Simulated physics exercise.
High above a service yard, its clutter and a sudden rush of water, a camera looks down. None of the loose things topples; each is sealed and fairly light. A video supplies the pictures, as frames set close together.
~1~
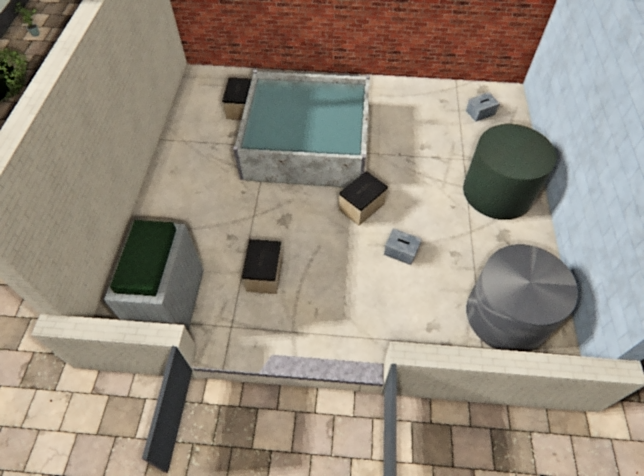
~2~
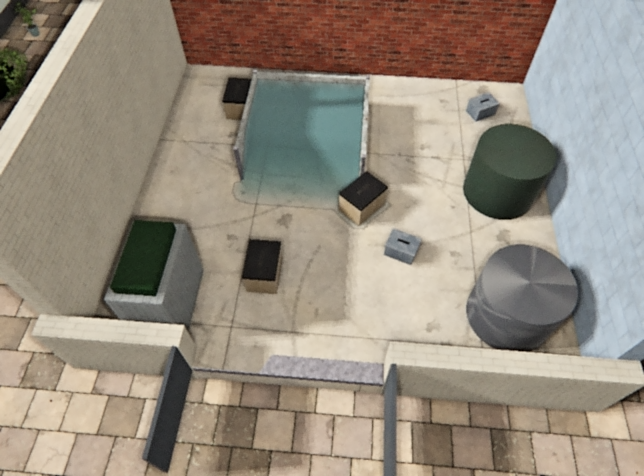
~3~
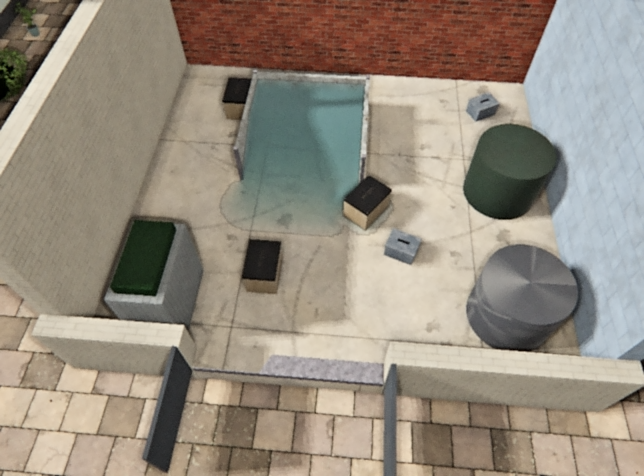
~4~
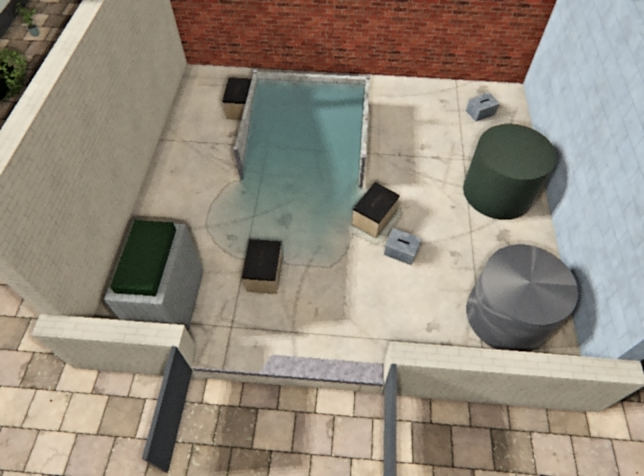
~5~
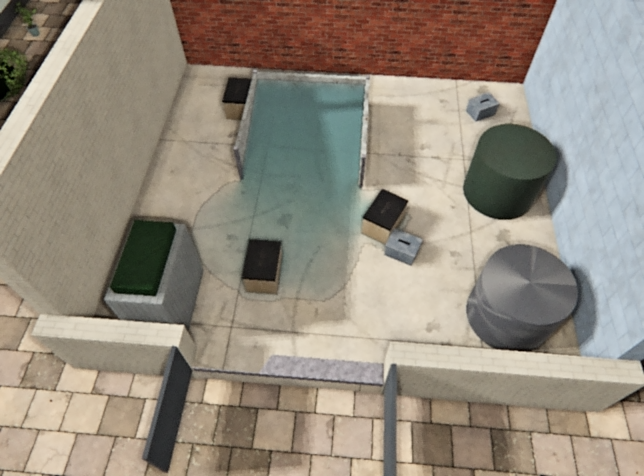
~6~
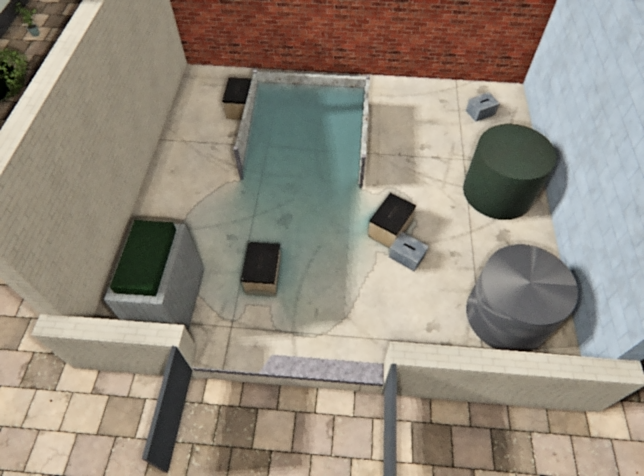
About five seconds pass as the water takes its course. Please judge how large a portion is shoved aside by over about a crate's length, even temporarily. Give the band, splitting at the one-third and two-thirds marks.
Looks to me like between one and two in three get shifted a long way.
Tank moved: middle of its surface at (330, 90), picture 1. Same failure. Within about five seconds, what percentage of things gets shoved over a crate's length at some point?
I'd estimate around 60 percent.
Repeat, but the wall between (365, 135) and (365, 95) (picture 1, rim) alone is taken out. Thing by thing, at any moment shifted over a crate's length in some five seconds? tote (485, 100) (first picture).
My take: It got there.
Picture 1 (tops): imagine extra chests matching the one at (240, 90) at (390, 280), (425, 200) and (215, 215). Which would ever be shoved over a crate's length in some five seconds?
First driven off; second falls short; third driven off.
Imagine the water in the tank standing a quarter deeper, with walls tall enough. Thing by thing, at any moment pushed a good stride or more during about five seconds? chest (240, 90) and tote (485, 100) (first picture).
Lab note, in order: Stayed below that mark / stayed below that mark.
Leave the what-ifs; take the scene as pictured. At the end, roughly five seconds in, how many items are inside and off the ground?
The count comes to 0.
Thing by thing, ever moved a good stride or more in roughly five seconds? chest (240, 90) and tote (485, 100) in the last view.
Taking them in turn, within that distance and within that distance.
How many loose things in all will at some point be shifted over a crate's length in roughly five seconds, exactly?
So the number is 3.
A moment on, 2 of 5 are well off their spots; 0 afloat.
Next, 3 of 5 are well off their spots; 0 afloat.
Later, 3 of 5 are well off their spots; 0 afloat.
In the end, 3 of 5 are well off their spots, and 3 have been at some point; 0 afloat.
